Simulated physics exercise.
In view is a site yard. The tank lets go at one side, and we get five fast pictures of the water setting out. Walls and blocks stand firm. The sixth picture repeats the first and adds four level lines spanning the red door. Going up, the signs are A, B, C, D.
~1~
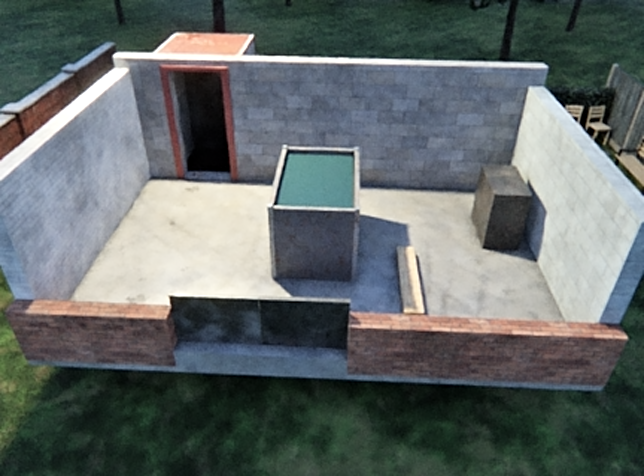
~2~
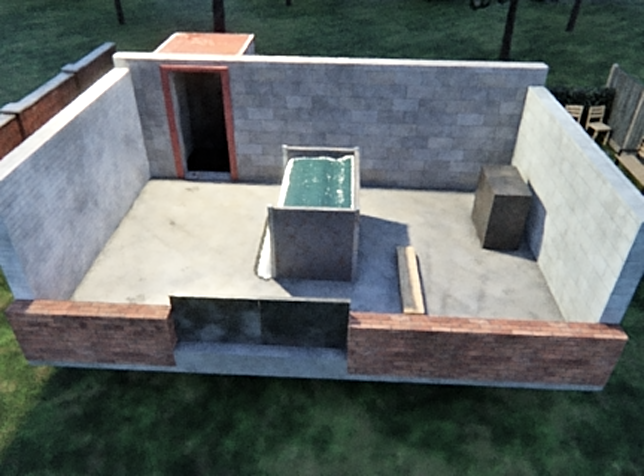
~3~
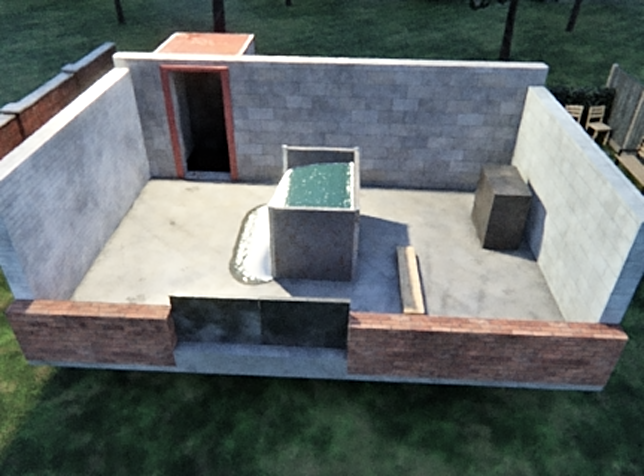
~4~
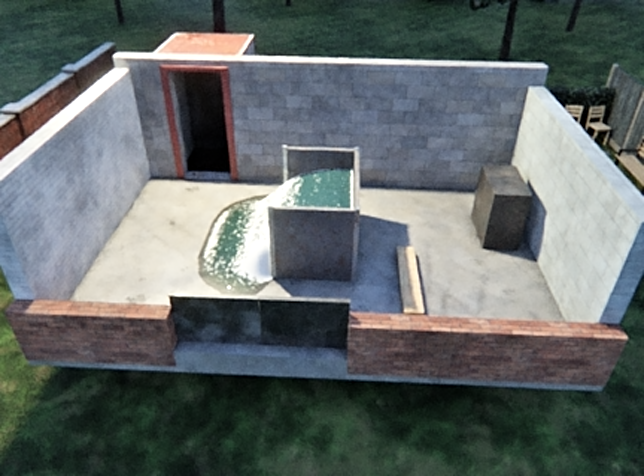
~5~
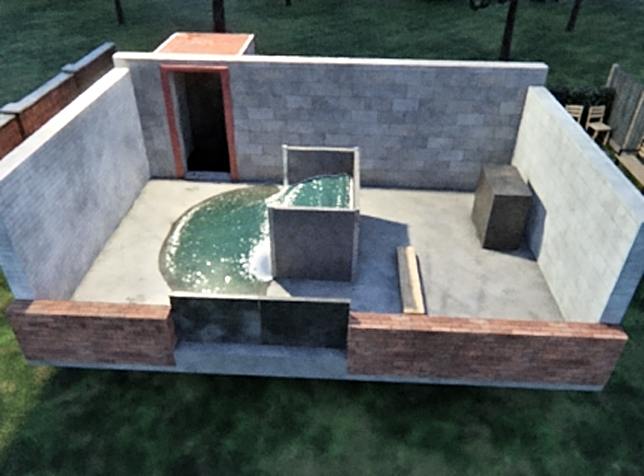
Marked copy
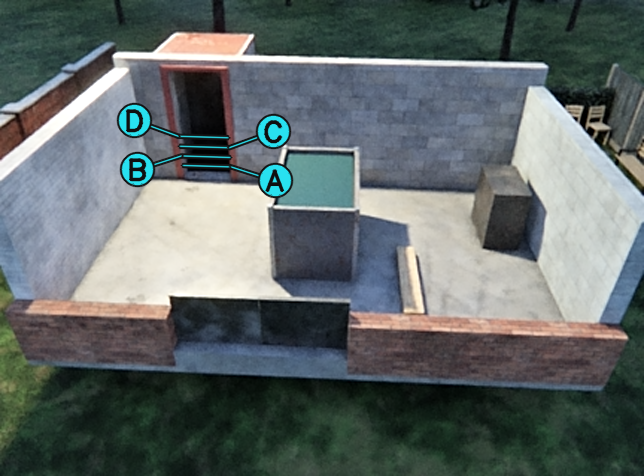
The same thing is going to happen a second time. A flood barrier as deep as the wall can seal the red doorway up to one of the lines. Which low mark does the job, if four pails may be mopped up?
Mark A just does it.
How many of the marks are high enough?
All of the four.
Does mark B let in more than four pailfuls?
No.
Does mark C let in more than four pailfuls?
No.
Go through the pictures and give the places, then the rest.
Water in the tank at rest, its middle at (318, 181); foot of the red doorway at (208, 179); shut gate at (260, 306), in the first picture.
Front seen at (264, 274), 2 % of the ground wet, in the second picture.
Front seen at (246, 279), 5 % of the ground wet, in the third picture.
Front seen at (254, 199), 10 % of the ground wet, in the fourth picture.
Front seen at (169, 278), 19 % of the ground wet, in the fifth picture.
On the marked copy, A at (207, 166); B at (205, 156); C at (204, 147); D at (203, 137); from the bottom up A, B, C, D.
With A, a splash gets over, under a bucket.
With B, nothing gets over.
With C, nothing gets over.
With D, nothing gets over.
